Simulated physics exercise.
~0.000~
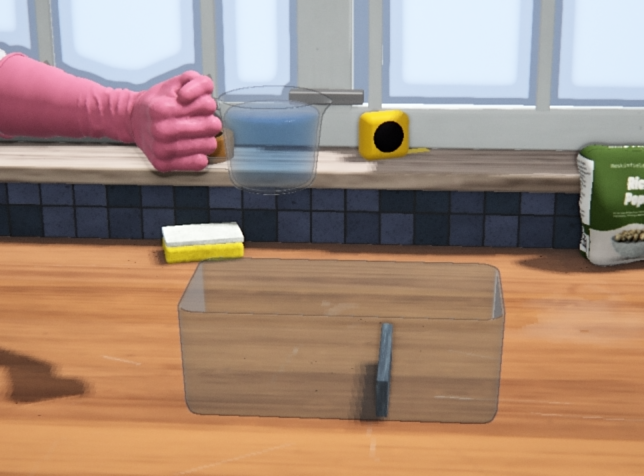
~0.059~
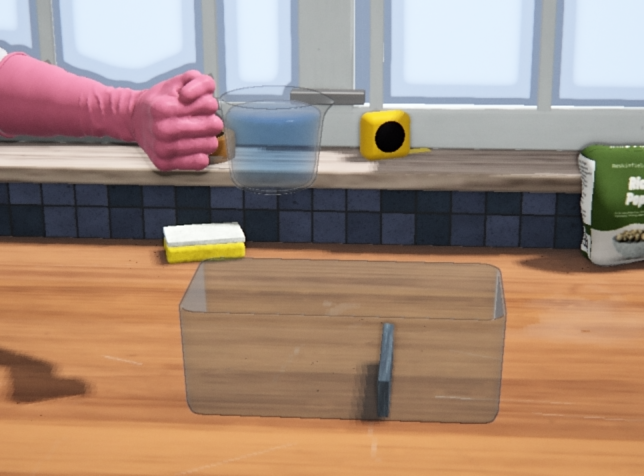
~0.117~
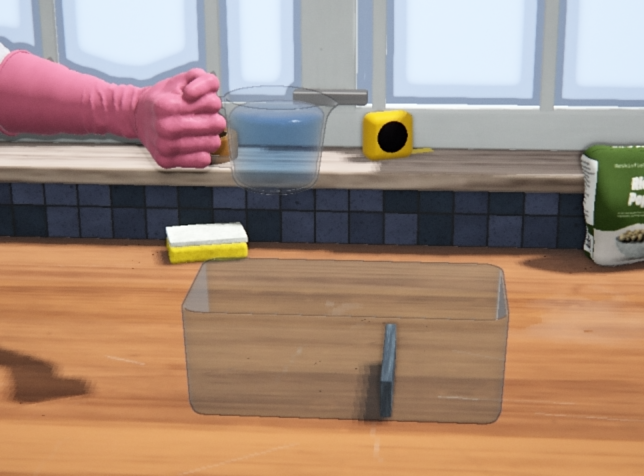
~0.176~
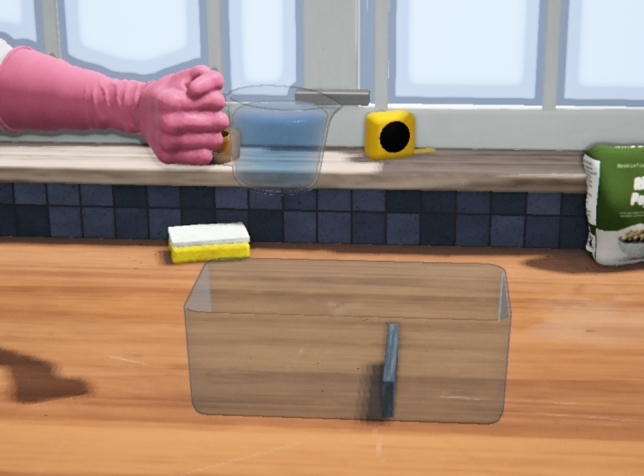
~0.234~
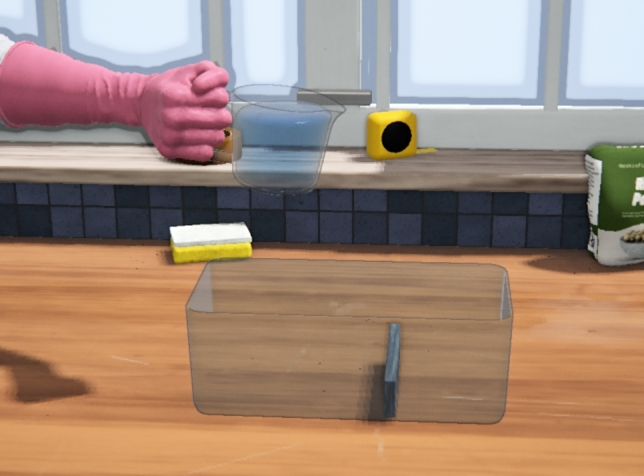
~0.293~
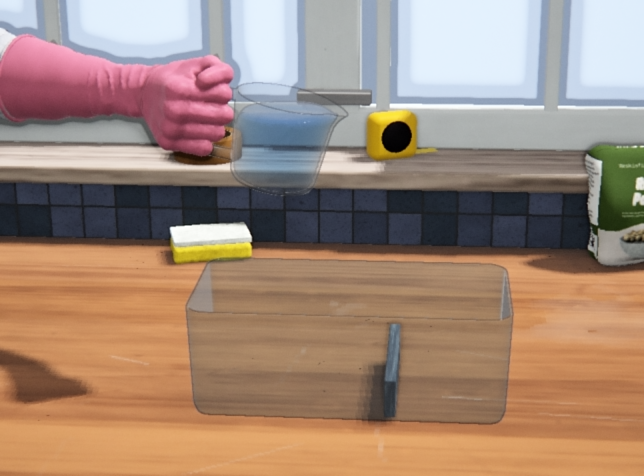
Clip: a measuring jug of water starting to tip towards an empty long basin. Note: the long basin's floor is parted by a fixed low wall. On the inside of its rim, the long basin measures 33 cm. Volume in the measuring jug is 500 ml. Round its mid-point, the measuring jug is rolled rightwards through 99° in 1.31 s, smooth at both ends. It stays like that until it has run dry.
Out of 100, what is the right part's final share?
About 74 out of 100.
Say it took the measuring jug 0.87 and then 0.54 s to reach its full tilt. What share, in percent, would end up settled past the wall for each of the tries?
The first try gives 75 percent and the second 70 percent.
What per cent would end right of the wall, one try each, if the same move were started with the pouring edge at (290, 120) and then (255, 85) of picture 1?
Respectively about 5 and 5 percent.
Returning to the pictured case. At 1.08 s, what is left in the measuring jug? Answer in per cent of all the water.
What remains is about 18 percent of it all.
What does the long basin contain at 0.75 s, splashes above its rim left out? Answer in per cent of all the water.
8 %, more or less.
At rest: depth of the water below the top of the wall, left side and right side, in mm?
Left: Roughly 38 mm; right: Roughly 20 mm.
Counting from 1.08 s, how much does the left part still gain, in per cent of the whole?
Close to 22% of the whole.
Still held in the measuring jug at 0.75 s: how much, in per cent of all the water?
Some 72 % of it is still there.
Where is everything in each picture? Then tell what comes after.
In the first picture, it leans 0°; its right rim is at (333, 100); the water meets the walls at (225, 109) and (321, 111); the long basin's rim runs from (190, 285) to (501, 293); the wall's top is at (385, 352).
In the second picture, it leans 0°; its right rim is at (335, 101); the water meets the walls at (227, 109) and (323, 111).
In the third picture, it leans 2°; its right rim is at (339, 102); the water meets the walls at (230, 109) and (326, 111).
In the fourth picture, it leans 4°; its right rim is at (342, 105); the water meets the walls at (233, 109) and (329, 112).
In the fifth picture, it leans 8°; its right rim is at (346, 109); the water meets the walls at (237, 110) and (334, 112).
In the sixth picture, it leans 12°; its right rim is at (348, 114); the water meets the walls at (238, 111) and (339, 113).
After 0.75 s the tilt is 60° and 71 per cent is still to pour, 1 is left of the wall and 7 right of it.
After 1.08 s the tilt is 92° and 19 per cent is still to pour, 4 is left of the wall and 59 right of it.
After 1.43 s the tilt is 99° and 1 per cent is still to pour, 22 is left of the wall and 73 right of it.
After 1.81 s the tilt is 99° and 0 per cent is still to pour, 25 is left of the wall and 74 right of it.
In the end 25 per cent lies left of the wall, 74 right of it and 1 outside.
